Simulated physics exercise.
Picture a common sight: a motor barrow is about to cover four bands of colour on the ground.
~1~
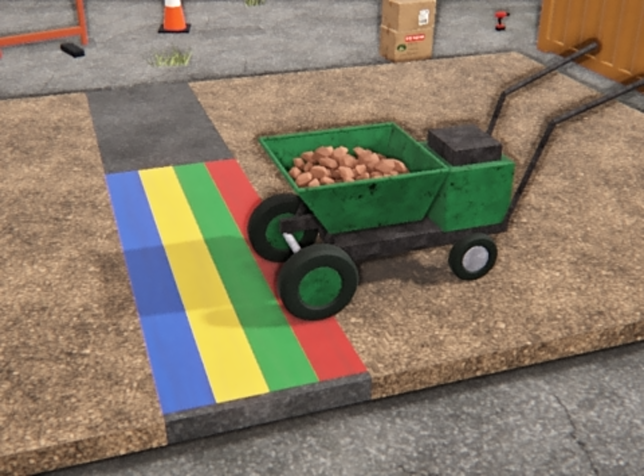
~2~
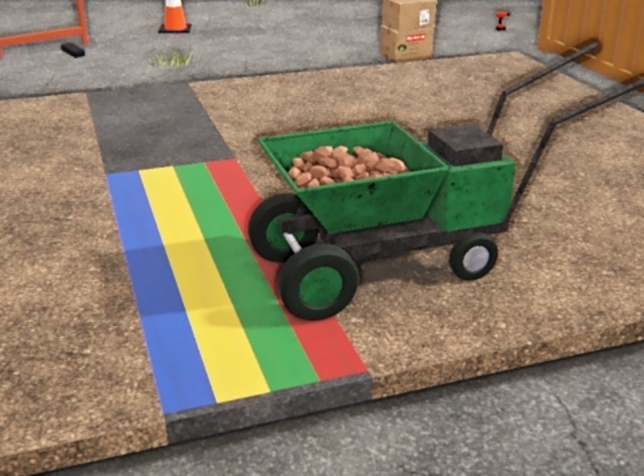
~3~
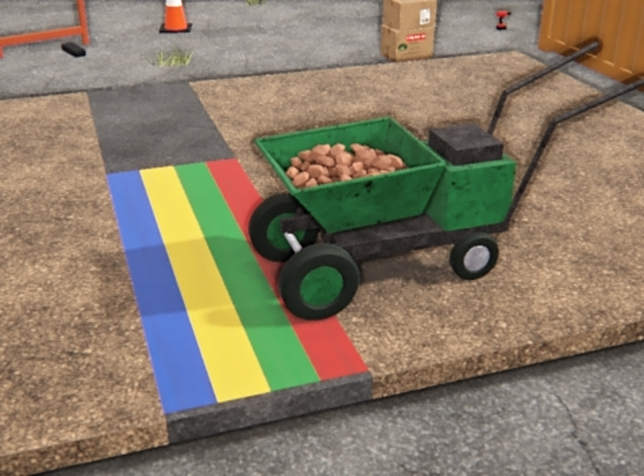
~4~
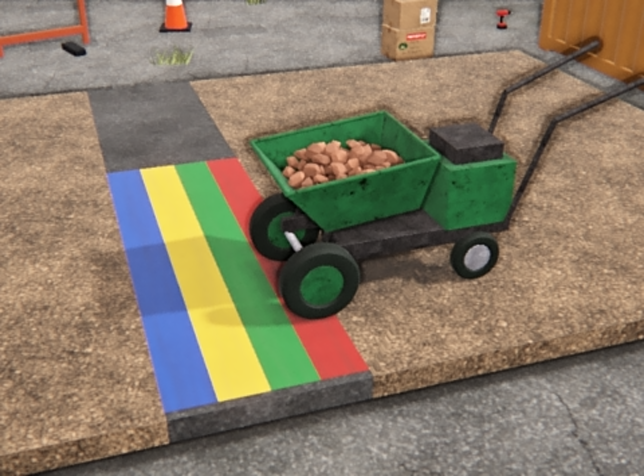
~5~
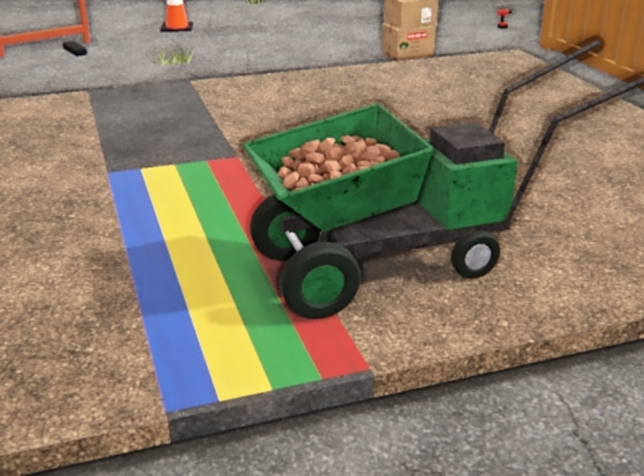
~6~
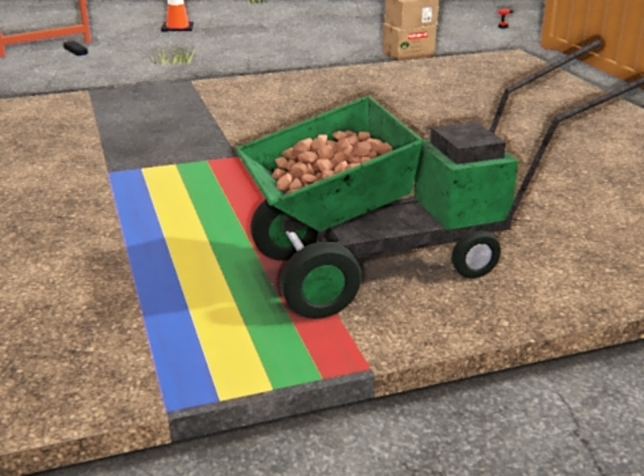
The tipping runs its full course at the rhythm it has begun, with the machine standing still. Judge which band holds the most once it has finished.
Most on it: Blue.
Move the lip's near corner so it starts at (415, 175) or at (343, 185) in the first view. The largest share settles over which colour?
Taking them in order, it would be the red one and then yellow.
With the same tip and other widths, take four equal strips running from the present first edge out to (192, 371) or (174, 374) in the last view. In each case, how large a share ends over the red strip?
First 0 in a hundred, then 0 in a hundred.
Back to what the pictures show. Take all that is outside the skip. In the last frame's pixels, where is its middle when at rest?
The centre comes to rest near (161, 304).
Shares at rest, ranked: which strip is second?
Rank two: The yellow strip.
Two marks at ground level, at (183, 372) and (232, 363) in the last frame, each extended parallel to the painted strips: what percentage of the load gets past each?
I'd say about 50 and about 90 in a hundred.
Shortly afterwards, skip tipped steeply; the whole lot in the skip.
Next, skip tipped right over; all but a few in the skip; a little over the blue strip; only a few falling.
Some moments later, skip tipped right over; near a quarter in the skip; a little over the yellow strip; near half over the blue strip; near a quarter off the paint.
In the end, skip tipped right over; a little in the skip; none at all over the red strip; none at all over the green strip; near a quarter over the yellow strip; near half over the blue strip; near a quarter off the paint.
